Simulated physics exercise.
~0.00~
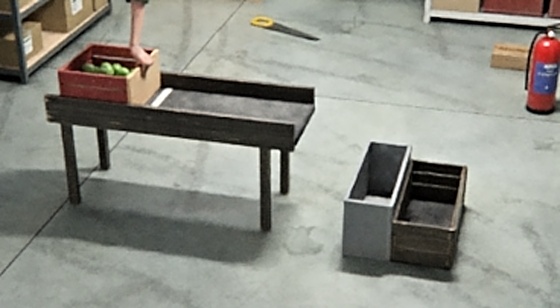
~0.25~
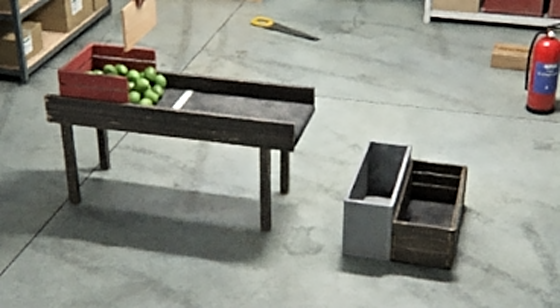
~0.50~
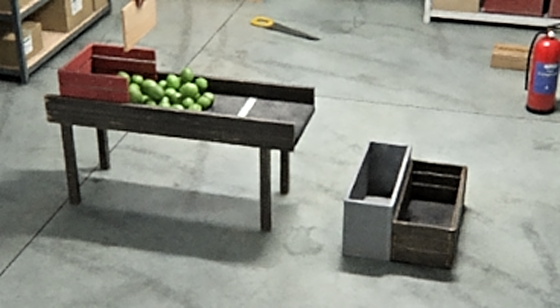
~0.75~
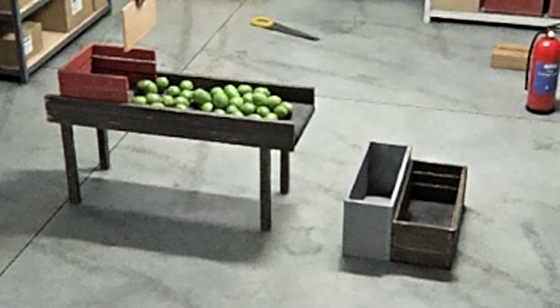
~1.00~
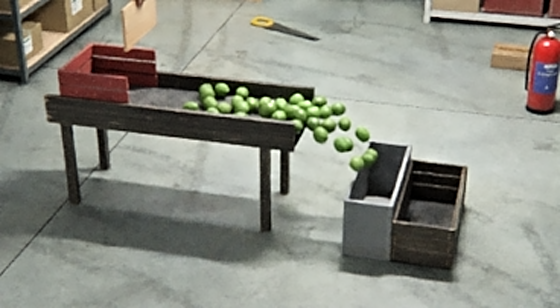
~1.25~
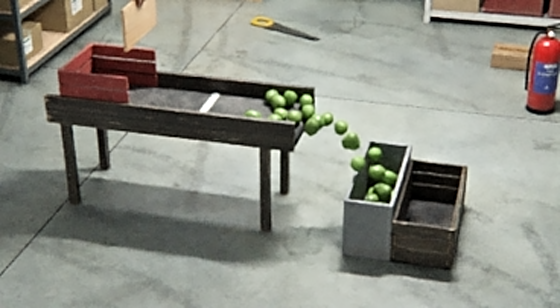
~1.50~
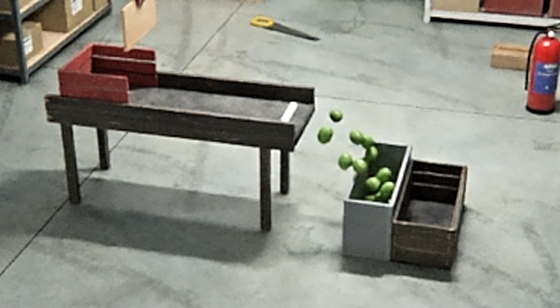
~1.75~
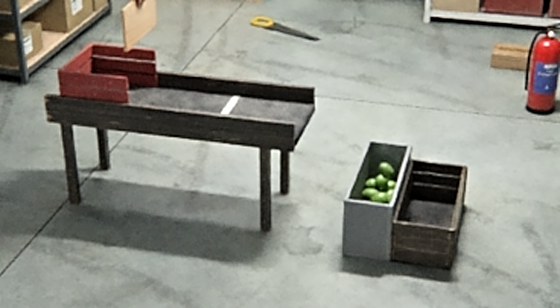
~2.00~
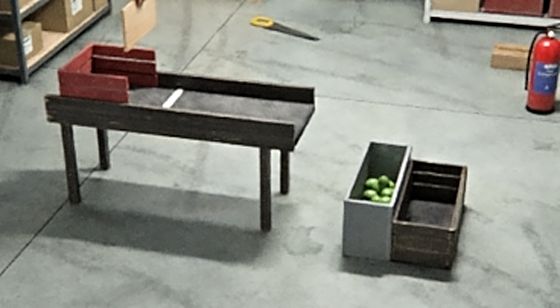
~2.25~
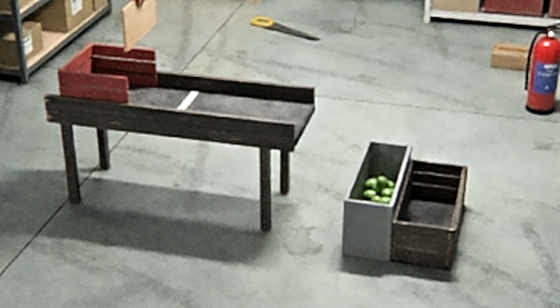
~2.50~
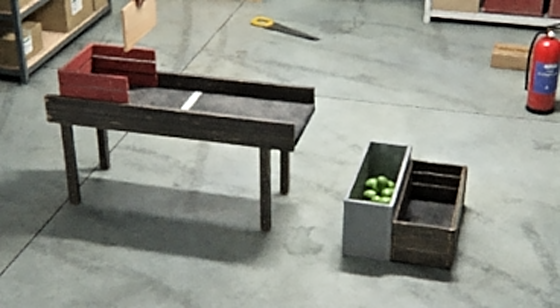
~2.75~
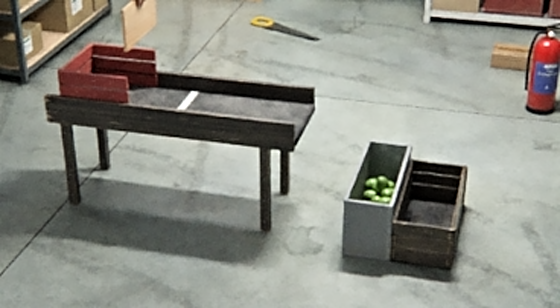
On a warehouse floor, a hand lifts a gate and limes ride a belt rightward, spilling off its end into a grey tub.
